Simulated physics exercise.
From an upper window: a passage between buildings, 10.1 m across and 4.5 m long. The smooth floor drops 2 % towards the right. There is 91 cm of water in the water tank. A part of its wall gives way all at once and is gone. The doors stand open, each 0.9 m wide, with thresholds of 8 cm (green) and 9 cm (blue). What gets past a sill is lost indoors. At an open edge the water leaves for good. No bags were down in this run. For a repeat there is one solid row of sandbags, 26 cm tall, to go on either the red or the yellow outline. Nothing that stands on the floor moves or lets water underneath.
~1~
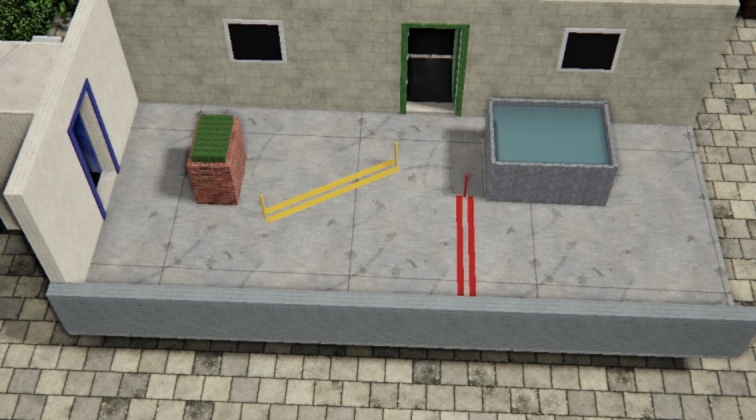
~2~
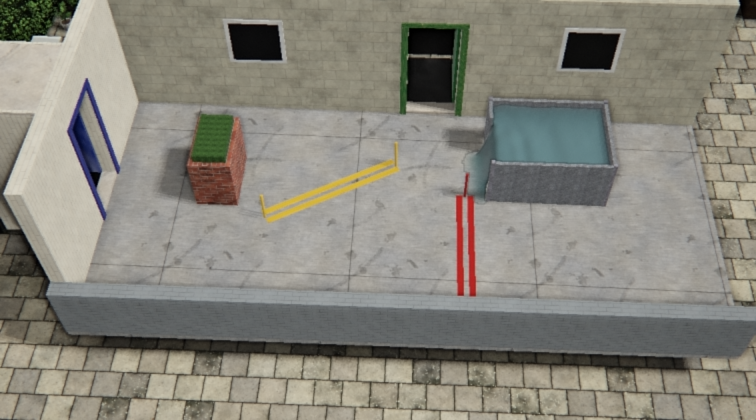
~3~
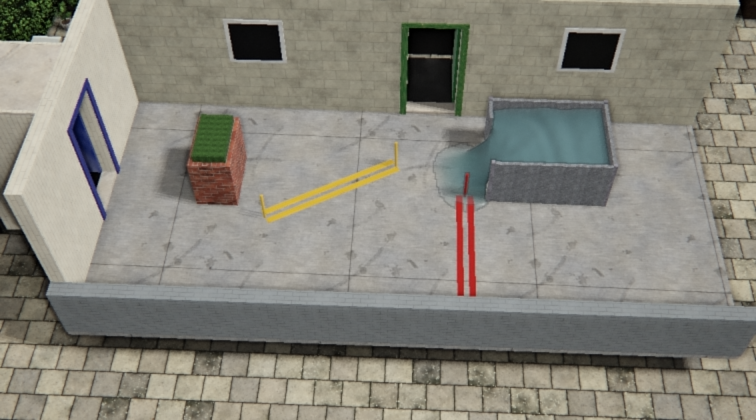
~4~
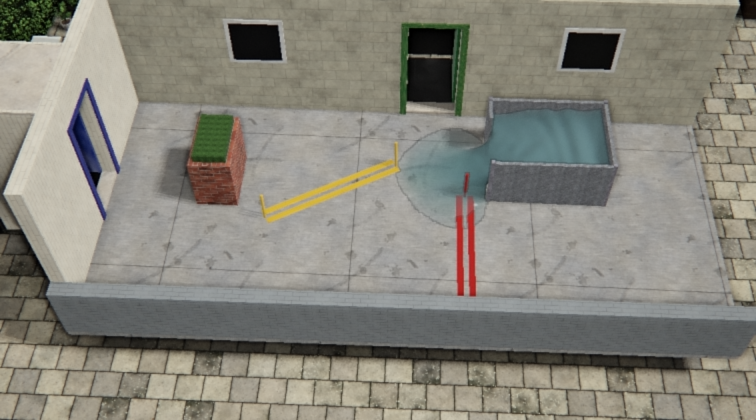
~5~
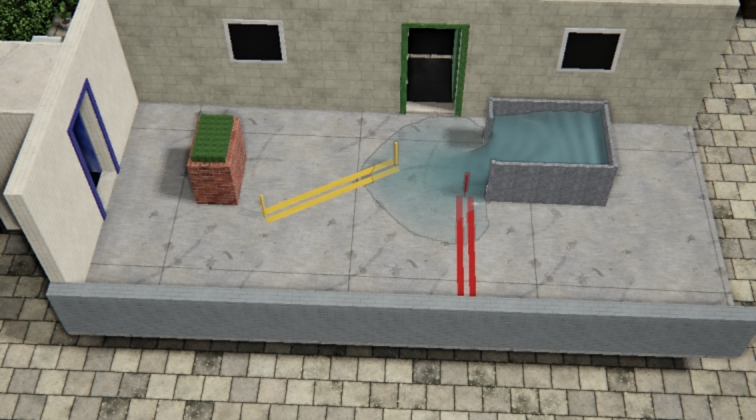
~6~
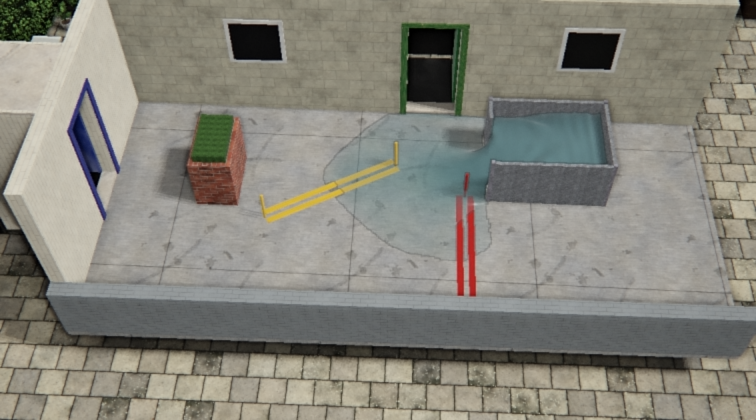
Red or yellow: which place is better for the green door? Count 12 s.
Lay them on the yellow one.
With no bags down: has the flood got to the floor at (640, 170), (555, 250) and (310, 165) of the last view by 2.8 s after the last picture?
In that order: Not reached, not reached, flooded.
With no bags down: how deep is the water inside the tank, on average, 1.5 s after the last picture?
About 38 cm.
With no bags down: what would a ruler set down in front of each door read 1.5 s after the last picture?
Depths in cm: Green 5, blue 0.
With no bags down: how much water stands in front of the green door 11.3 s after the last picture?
Roughly 7.5 cm deep.
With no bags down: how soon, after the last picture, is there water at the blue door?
Arrival: Blue 2.4 s.
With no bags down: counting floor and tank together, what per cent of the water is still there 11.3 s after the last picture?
Roughly 82 in a hundred.
Then, 0.7 s after the last picture water covers 40 % of the floor and is deepest (40 cm) near (479, 181) in the run without bags; in at the green door, 4 L with no bags, 0 L with the row on red, 0 L on yellow.
Then, 1.5 s after the last picture water covers 55 % of the floor and is deepest (26 cm) near (479, 181) in the run without bags; in at the green door, 7 L with no bags, 1 L with the row on red, 1 L on yellow.
Then, 2.8 s after the last picture water covers 60 % of the floor and is deepest (28 cm) near (91, 305) in the run without bags; in at the green door, 9 L with no bags, 2 L with the row on red, 2 L on yellow.
Then, 6.3 s after the last picture water covers 70 % of the floor and is deepest (13 cm) near (185, 200) in the run without bags; in at the green door, 9 L with no bags, 3 L with the row on red, 3 L on yellow.
Then, 11.3 s after the last picture water covers 95 % of the floor and is deepest (12 cm) near (478, 150) in the run without bags; in at the green door, 13 L with no bags, 73 L with the row on red, 6 L on yellow.
